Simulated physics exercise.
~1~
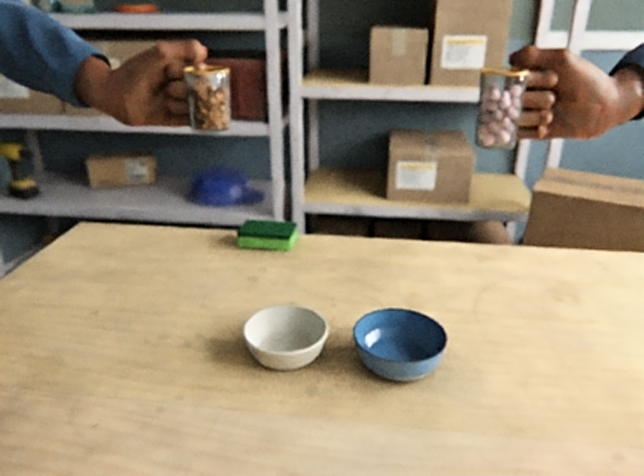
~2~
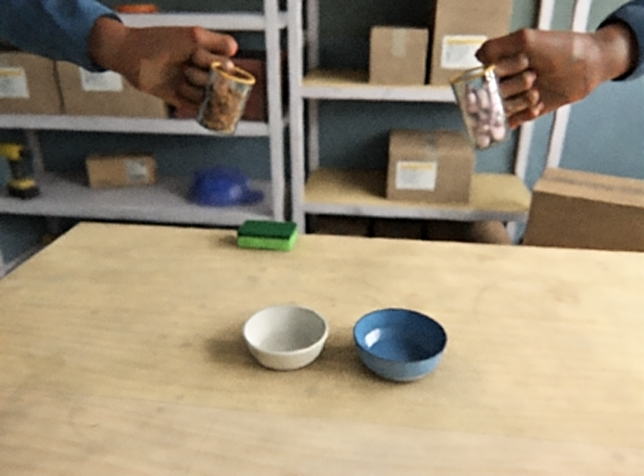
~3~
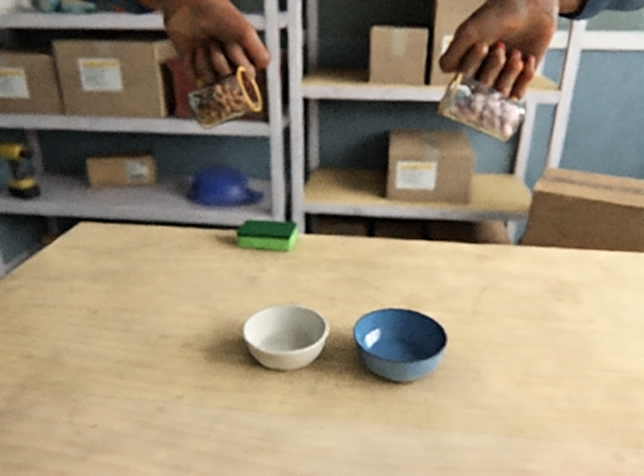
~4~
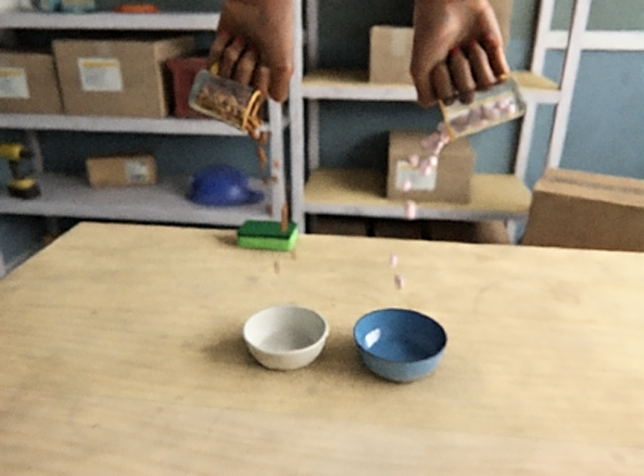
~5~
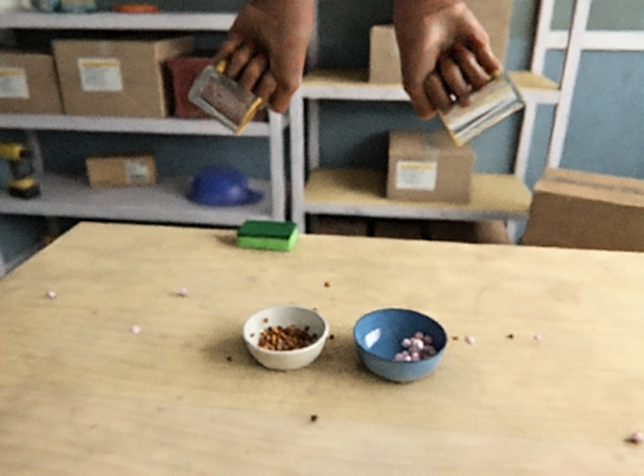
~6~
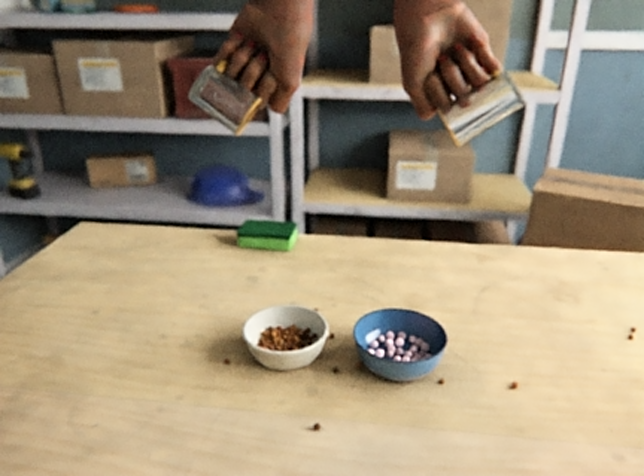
Two hands tip glass cups over a wooden table, pouring small brown pieces toward a white bowl on the left and pale pinkish pieces toward a blue bowl on the right; most land inside, while some brown pieces end up scattered on the tabletop.
